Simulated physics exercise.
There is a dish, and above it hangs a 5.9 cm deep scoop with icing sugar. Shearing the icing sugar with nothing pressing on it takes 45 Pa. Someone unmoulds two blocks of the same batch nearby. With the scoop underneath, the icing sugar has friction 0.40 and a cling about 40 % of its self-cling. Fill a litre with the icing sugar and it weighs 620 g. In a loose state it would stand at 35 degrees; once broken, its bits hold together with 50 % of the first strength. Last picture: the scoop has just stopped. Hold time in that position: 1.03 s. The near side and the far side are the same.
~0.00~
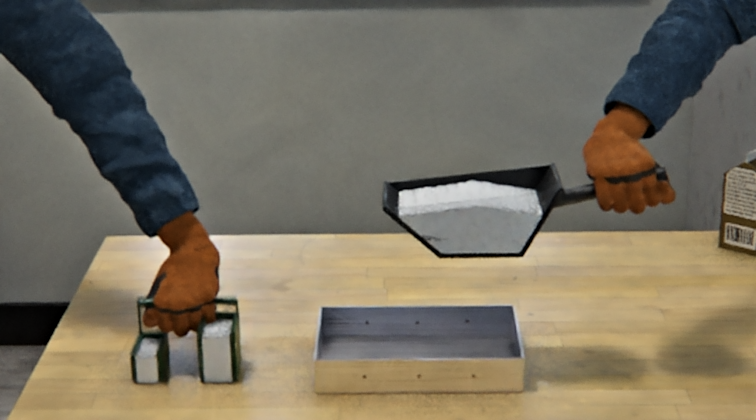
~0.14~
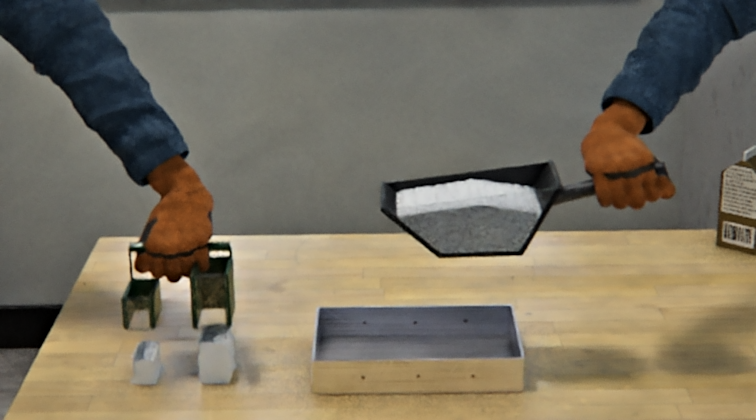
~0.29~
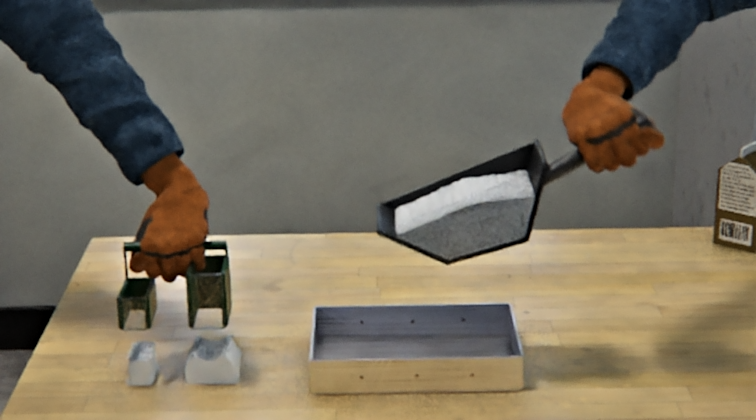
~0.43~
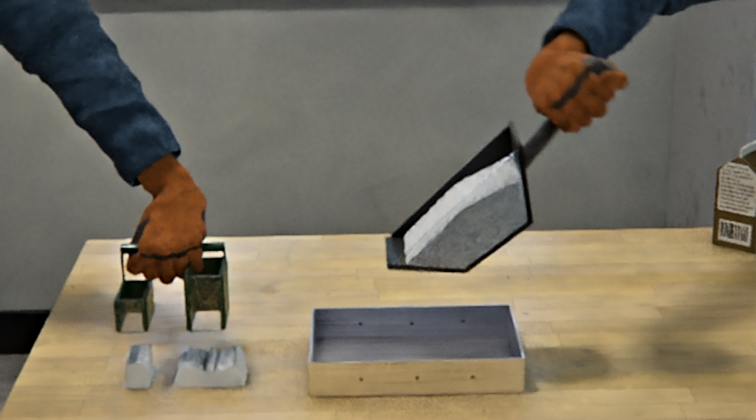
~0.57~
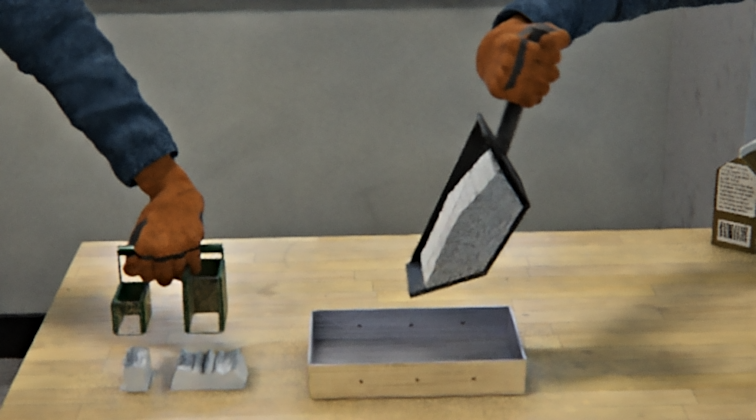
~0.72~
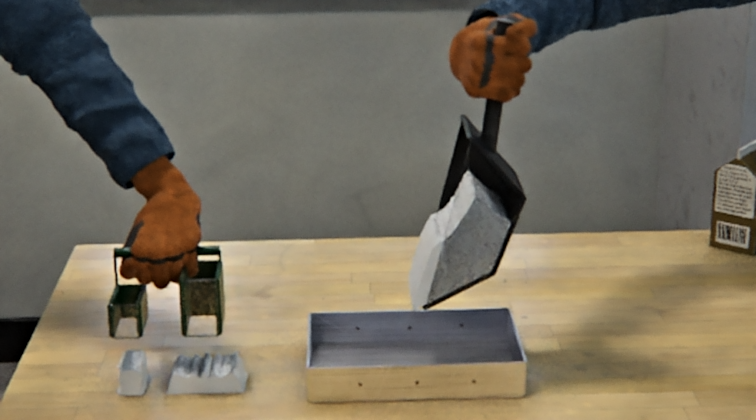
The video shows a gloved hand lifting a green double mould off two pale blocks, the right one slumping lower, while another gloved hand tilts a black scoop of white powder steeply above an empty rectangular dish.
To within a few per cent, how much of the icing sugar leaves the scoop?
About 100 %.
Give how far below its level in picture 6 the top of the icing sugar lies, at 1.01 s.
Measured change: Around 7.5 cm.
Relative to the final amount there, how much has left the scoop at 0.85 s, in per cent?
About 30 %.
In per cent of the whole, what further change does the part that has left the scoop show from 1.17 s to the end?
Near 16 %.
After 0.85 s, the scoop is at 70 degrees and 27 % has left it.
After 1.01 s, the scoop is at 70 degrees and 72 % has left it.
After 1.17 s, the scoop is at 70 degrees and 83 % has left it.
After 1.33 s, the scoop is at 70 degrees and 90 % has left it.
After 1.74 s, the scoop is at 70 degrees and 100 % has left it.
